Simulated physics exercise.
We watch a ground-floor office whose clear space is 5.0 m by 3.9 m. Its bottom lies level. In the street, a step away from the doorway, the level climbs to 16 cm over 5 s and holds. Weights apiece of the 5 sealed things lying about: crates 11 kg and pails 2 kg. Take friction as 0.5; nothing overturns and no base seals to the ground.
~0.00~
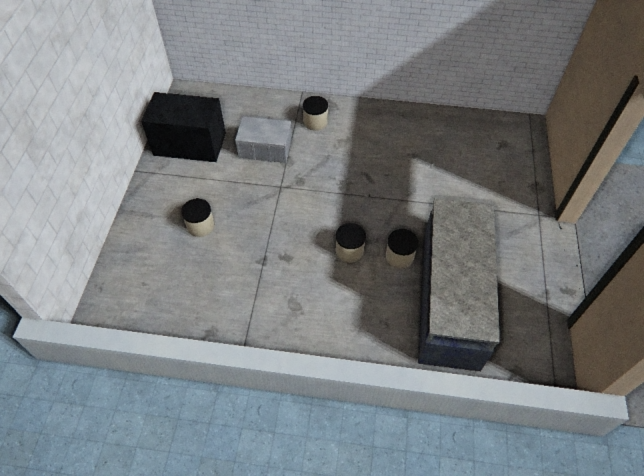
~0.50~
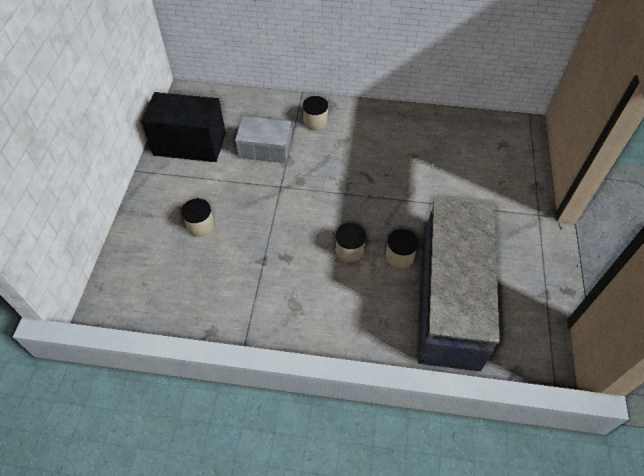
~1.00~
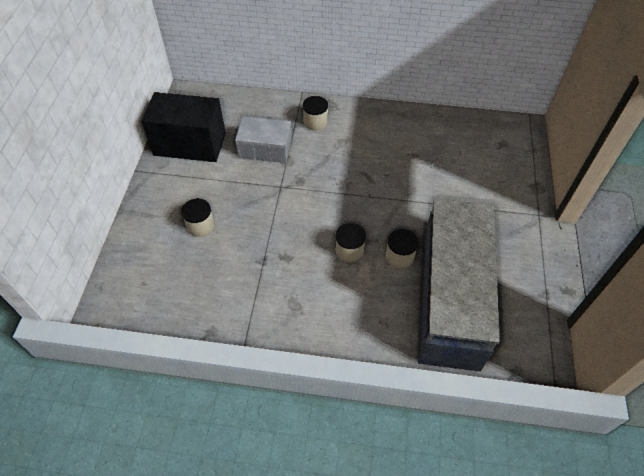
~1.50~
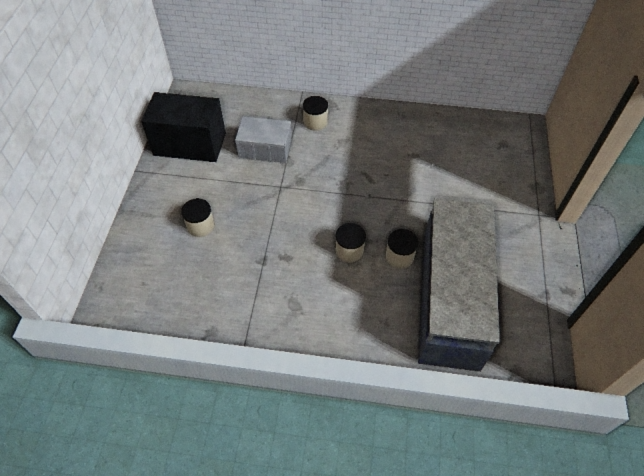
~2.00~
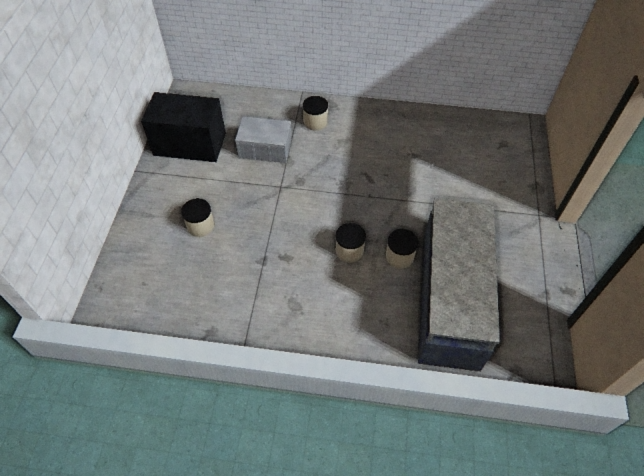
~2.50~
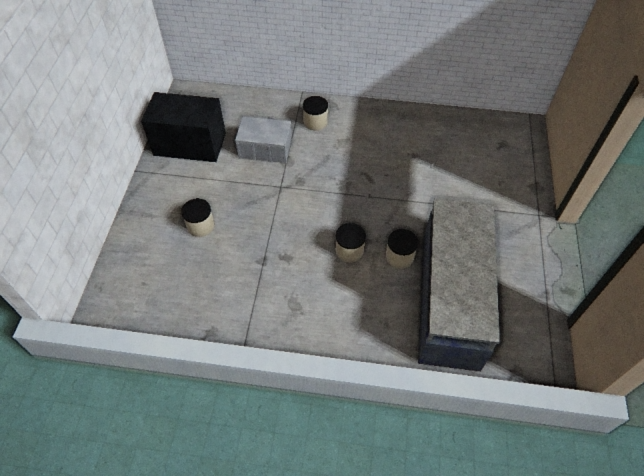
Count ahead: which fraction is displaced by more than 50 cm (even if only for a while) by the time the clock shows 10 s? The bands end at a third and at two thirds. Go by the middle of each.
Share: Not even a third.
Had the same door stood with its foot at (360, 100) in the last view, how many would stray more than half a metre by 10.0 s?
In that case 3 of them.
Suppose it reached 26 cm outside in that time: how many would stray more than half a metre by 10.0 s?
In that case 2 of them.
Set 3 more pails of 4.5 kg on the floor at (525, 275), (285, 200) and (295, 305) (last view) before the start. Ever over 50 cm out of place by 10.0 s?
In turn: Over, short of it, short of it.
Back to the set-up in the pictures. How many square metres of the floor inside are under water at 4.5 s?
Roughly 2.5 m2.
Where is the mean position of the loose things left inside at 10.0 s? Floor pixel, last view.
Around (273, 193).
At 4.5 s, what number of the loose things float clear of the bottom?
I count 0.
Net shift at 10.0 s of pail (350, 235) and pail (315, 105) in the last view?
In turn: 0 cm, 200 cm.
After 3.5 s 0 of 5 are over 50 cm from their spots; 0 afloat.
After 4.5 s 0 of 5 are over 50 cm from their spots; 0 afloat.
After 7.0 s 0 of 5 are over 50 cm from their spots; 0 afloat.
After 10.0 s 1 of 5 are over 50 cm from their spots, and 1 have been at some point; 1 afloat.
